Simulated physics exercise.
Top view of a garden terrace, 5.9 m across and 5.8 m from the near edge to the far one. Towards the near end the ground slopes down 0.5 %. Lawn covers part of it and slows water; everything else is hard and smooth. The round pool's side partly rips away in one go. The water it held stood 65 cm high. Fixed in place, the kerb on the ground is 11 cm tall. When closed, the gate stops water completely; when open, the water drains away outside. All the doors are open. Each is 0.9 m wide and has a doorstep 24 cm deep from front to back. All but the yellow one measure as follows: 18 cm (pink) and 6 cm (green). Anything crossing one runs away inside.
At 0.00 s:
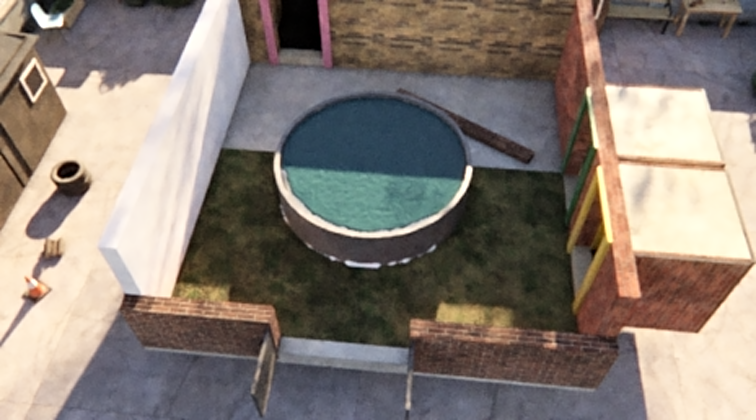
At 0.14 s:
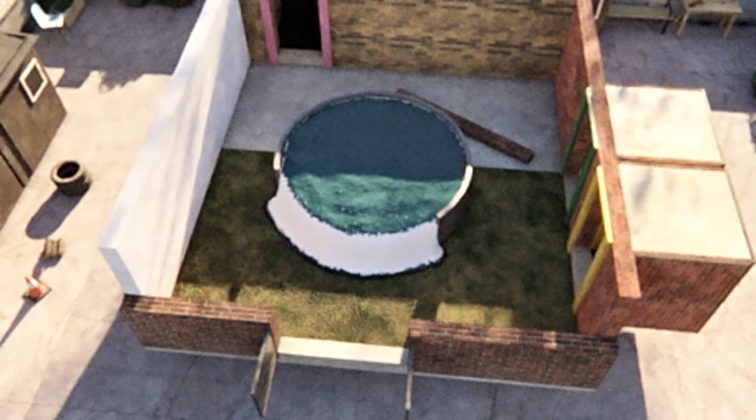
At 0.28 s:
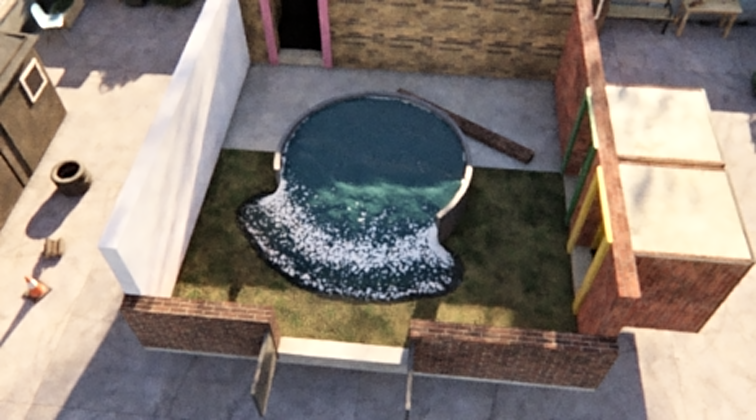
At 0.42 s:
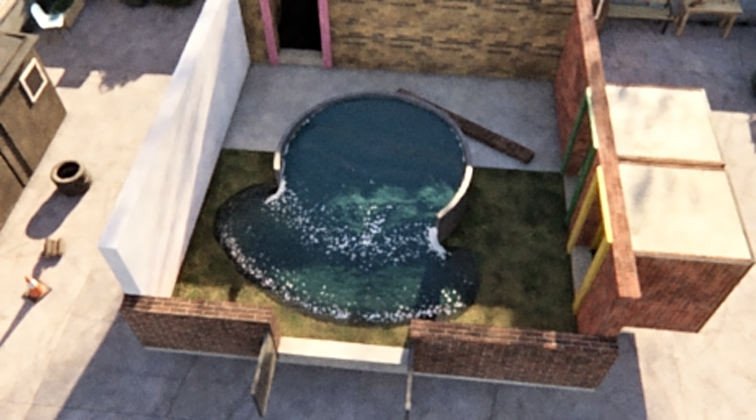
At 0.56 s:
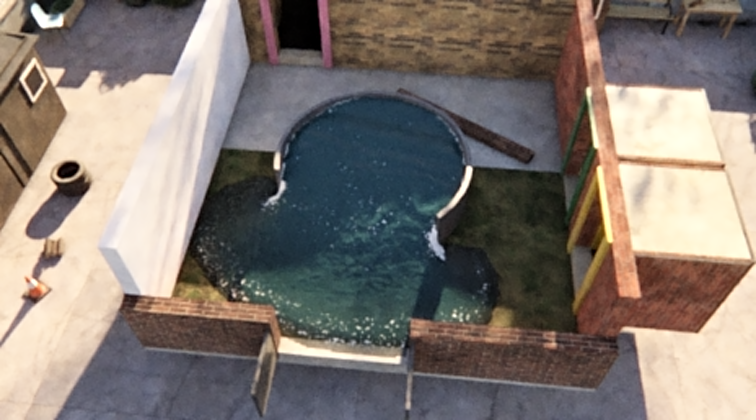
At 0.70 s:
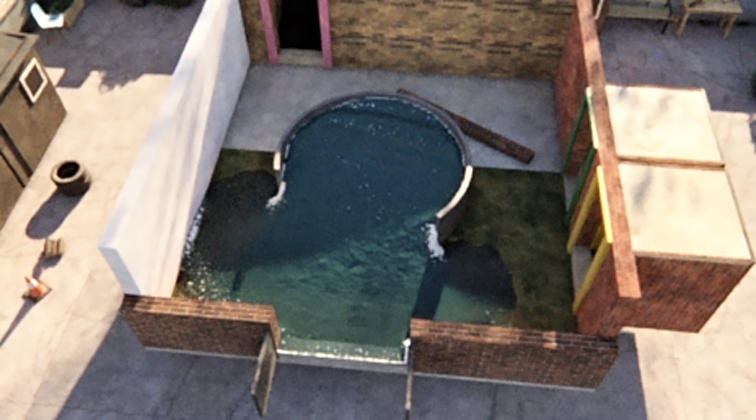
In the video, the near side of a round pool on a walled garden terrace breaks open, and water pours out in a foaming sheet, spreading across the grass to the low brick walls and the gap between them.
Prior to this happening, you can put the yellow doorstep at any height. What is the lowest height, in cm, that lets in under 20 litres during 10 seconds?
About 8.5 cm.
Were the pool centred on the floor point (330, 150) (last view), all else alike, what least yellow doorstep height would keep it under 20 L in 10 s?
It must be around 14.5 cm tall.
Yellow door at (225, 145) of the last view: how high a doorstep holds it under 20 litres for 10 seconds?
About 6.0 cm.
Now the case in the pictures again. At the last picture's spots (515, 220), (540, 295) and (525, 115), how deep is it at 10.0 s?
About 9, 8 and 10 cm respectively.
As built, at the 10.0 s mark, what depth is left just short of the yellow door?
Roughly 8.0 cm deep.
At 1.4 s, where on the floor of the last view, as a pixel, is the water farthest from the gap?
Somewhere near the pixel (572, 363).
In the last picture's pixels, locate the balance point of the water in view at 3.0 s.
Centre of mass: About (338, 242) px.
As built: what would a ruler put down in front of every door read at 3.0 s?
In cm - pink: 0, yellow: 12, green: 2.
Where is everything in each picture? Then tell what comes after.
The round pool at (373, 161) is whole and still, 65 cm deep; the yellow door at (590, 240) is dry, in the first frame.
The front is at (436, 263), 0.3 m from the gap at (338, 249); 0.6 m2 of floor is wet, 65 cm left at the back, in the second frame.
Water pours out at (338, 250) and has run 0.8 m, to (443, 291); about 11 cm deep outside, 65 cm at the back, in the third frame.
The gap is at (338, 251), the front 1.2 m out at (454, 313); the back of the round pool holds 65 cm, in the fourth frame.
The gap is at (339, 252), the front 1.6 m out at a hidden place; the back of the round pool holds 65 cm, in the fifth frame.
The front is at a hidden place, 1.9 m from the gap at (339, 252); 9.2 m2 of floor is wet, 62 cm left at the back; 1.0 m in a straight line remain to the yellow door at (590, 240), in the sixth frame.
After 1.4 s water covers 40 % of the floor, deepest (50 cm) near (162, 325); it has not reached the yellow door.
After 3.0 s water covers 50 % of the floor, deepest (32 cm) near (162, 325); 12 cm at the yellow door, 0 litres in over its 24 cm doorstep.
After 10.0 s water covers 95 % of the floor, deepest (12 cm) near (555, 166); 8 cm at the yellow door, 0 litres in over its 24 cm doorstep.
At the yellow door as built, the water arrived by 2.0 s and peaked near 12 cm at 2.8 s.
Run again over the same 10 s with other heights there, 38 litres in over 7 cm, 9 litres over 9.5 cm. The limit of 20 litres is kept from about 8.5 cm up.
